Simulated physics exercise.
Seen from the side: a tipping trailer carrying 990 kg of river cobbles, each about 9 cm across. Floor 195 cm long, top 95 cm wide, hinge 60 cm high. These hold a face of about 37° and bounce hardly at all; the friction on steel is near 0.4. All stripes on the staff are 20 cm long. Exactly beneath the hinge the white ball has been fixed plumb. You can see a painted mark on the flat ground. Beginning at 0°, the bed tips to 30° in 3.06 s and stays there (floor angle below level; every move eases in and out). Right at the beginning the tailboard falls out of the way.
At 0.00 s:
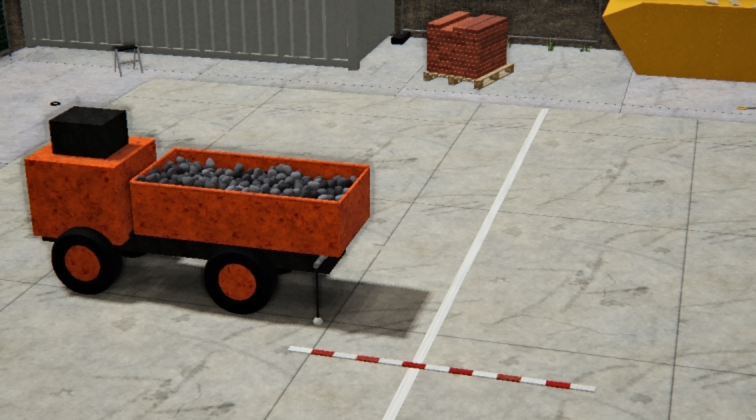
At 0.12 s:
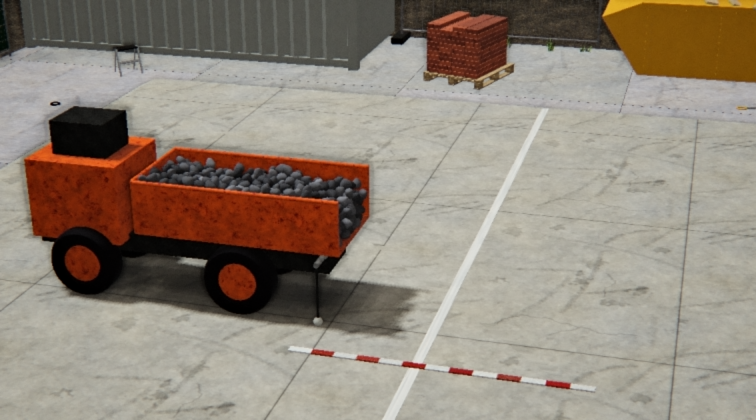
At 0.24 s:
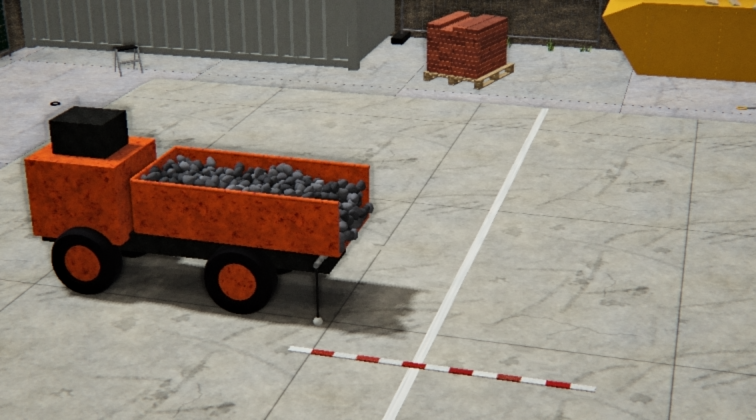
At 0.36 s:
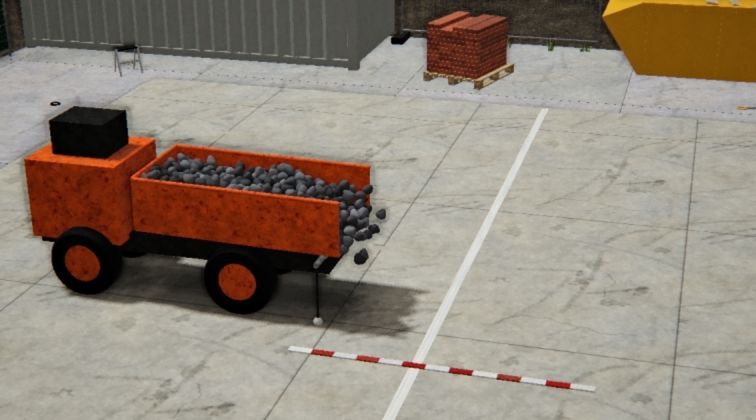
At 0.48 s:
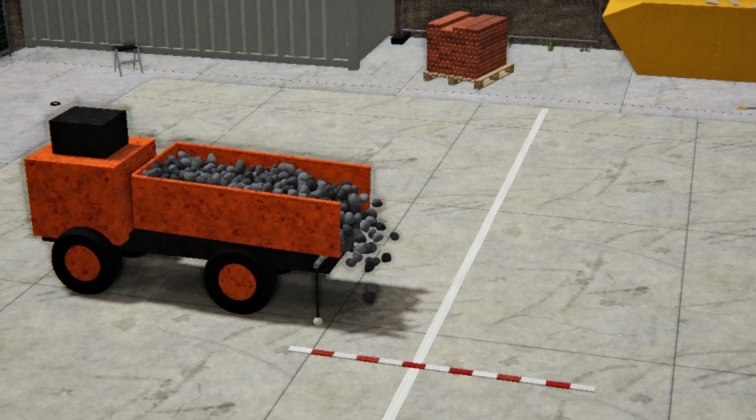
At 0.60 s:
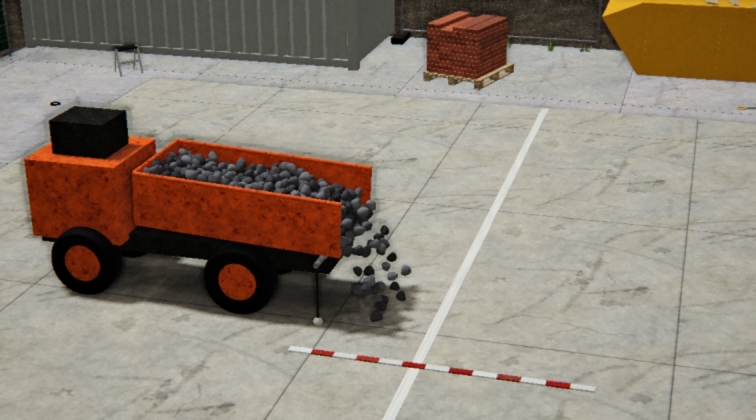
The video shows an orange truck-like trailer loaded with grey stones in a concrete yard; its right end panel disappears from view, the bed tilts very slightly, and stones slide rightward and drop over the open end toward the ground.
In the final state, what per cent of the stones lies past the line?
Roughly 30 per cent lies there.
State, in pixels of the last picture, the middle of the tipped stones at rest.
Their centre sits close to (418, 299).
After 2.3 s the floor is at 25°; 72 % in the bed, 27 % short of the line, 1 % past the line; the foremost stones are at (449, 308).
After 3.2 s the floor is at 30°; 34 % in the bed, 56 % short of the line, 11 % past the line; the foremost stones are at (491, 320).
After 3.5 s the floor is at 30°; 18 % in the bed, 62 % short of the line, 20 % past the line; the foremost stones are at (515, 329).
After 6.3 s the floor is at 30°; 0 % in the bed, 68 % short of the line, 32 % past the line; the foremost stones are at (553, 330).
